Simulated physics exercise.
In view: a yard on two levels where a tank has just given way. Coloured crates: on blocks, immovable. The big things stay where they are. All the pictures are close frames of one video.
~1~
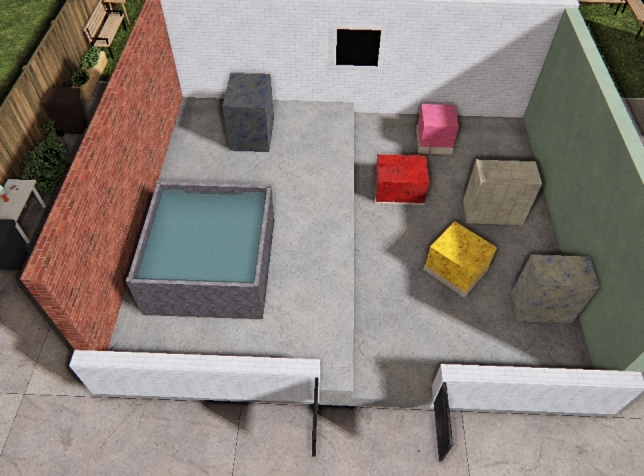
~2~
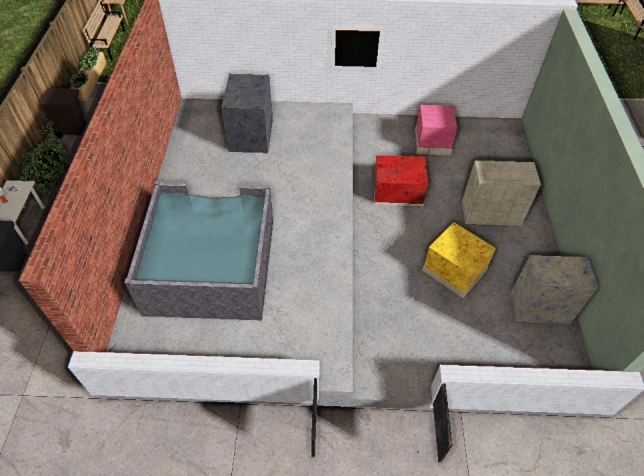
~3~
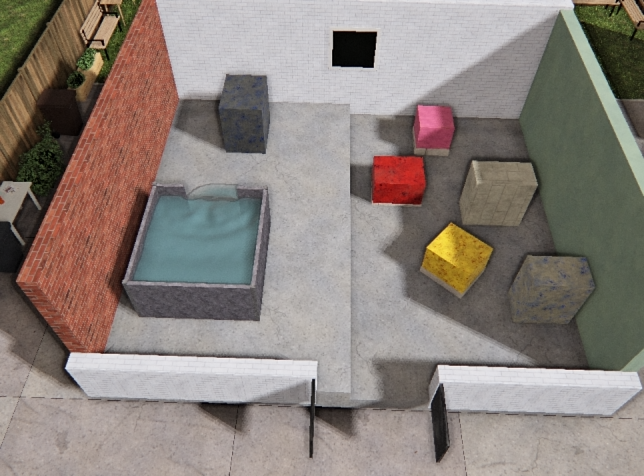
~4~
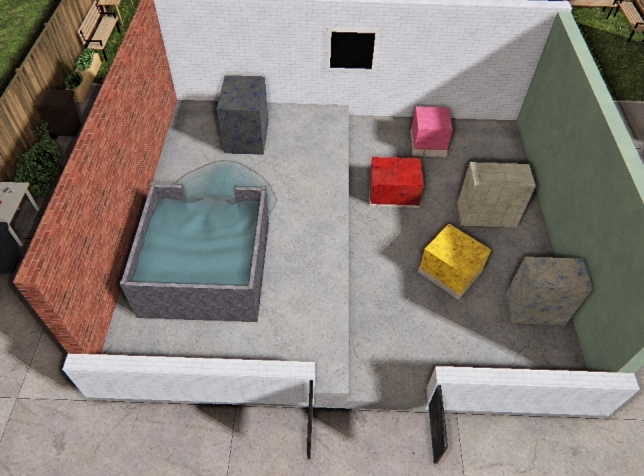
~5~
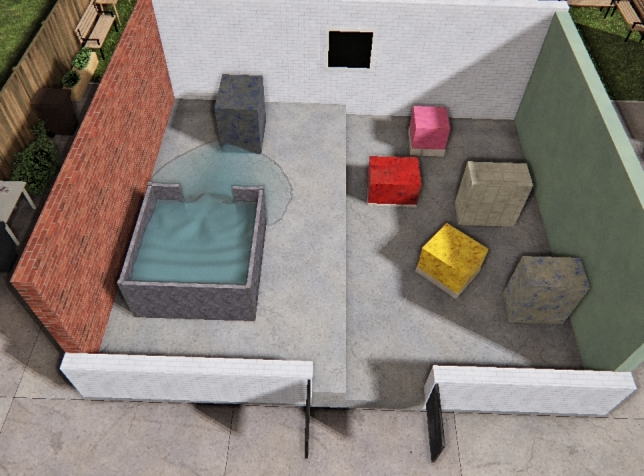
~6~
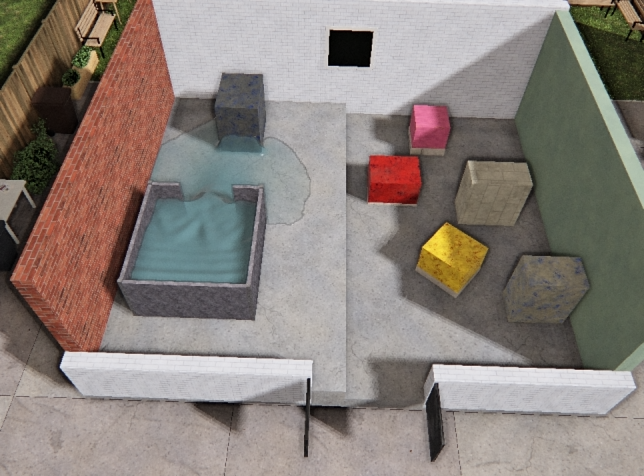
Water pours through a gap in the open tank's far side and spreads across the floor.
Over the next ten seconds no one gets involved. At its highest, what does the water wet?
At the end, the red crate will be left wet, the pink crate will be left wet, the yellow crate will be left dry.
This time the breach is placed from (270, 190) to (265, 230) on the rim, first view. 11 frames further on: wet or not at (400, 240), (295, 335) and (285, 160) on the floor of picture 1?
Those three places would be soaking, still unsoaked and still unsoaked, in that order.
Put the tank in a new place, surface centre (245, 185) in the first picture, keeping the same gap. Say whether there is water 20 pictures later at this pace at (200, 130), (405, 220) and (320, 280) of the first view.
As listed: Flooded, dry, no water.
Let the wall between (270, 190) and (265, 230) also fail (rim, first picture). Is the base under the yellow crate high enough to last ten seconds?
Looking at it, the yellow crate gets overtopped.
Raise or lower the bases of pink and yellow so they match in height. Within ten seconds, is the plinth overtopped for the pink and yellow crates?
In that case the pink one is flooded and the yellow one is left dry.
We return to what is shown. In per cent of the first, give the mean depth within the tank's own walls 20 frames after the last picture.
About 38 per cent.
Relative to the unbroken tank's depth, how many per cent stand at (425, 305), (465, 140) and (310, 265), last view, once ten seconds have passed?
First 4, next 12, last 0 in a hundred.
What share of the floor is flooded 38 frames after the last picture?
Roughly 65 percent, I'd say.
A moment on, water covers 25 % of the floor; the red crate not reached, the pink crate not reached, the yellow crate not reached.
Next, water covers 35 % of the floor; the red crate water round its plinth, the pink crate water round its plinth, the yellow crate not reached.
Then, water covers 45 % of the floor; the red crate water round its plinth, the pink crate water round its plinth, the yellow crate not reached.
Later, water covers 65 % of the floor; the red crate water round its plinth, the pink crate water round its plinth, the yellow crate water round its plinth.
In the end, water covers 90 % of the floor; the red crate was topped, the pink crate was topped, the yellow crate stayed above the water.
